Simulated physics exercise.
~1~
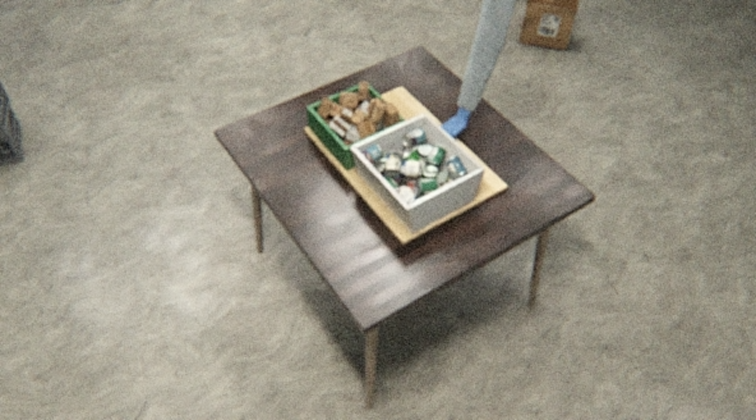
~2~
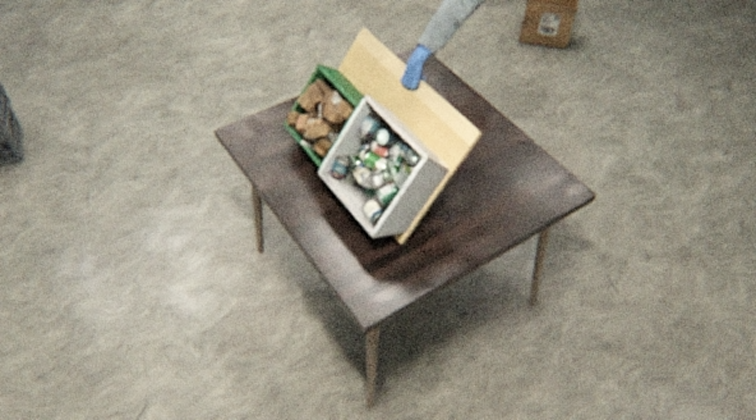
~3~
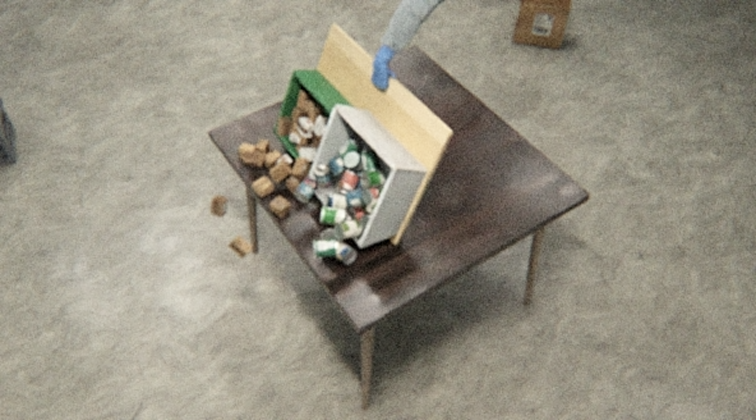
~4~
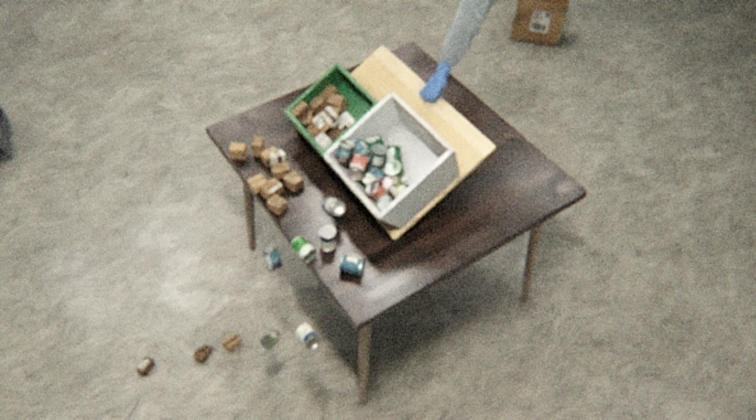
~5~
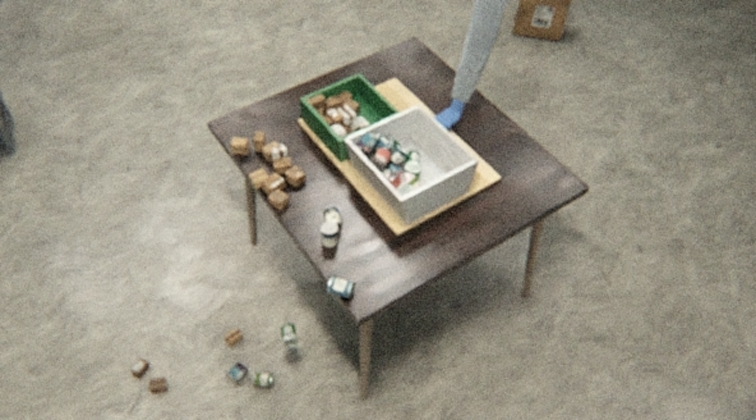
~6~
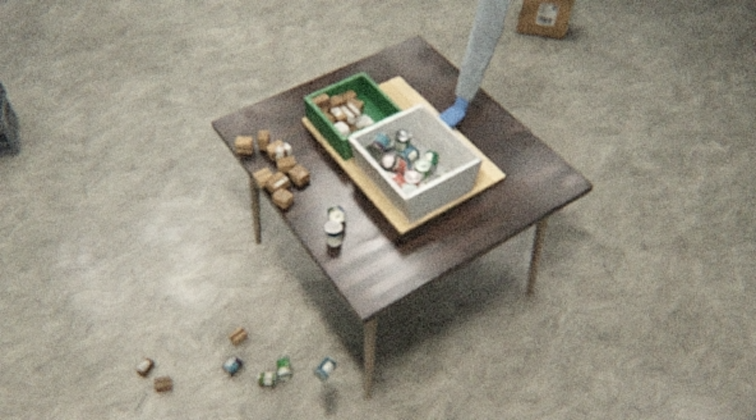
A gloved hand tipped a board holding a white tub and a green tub steeply to the left, spilling small tins and brown parcels onto the table and floor, then lowered it flat with some of both still inside their tubs.
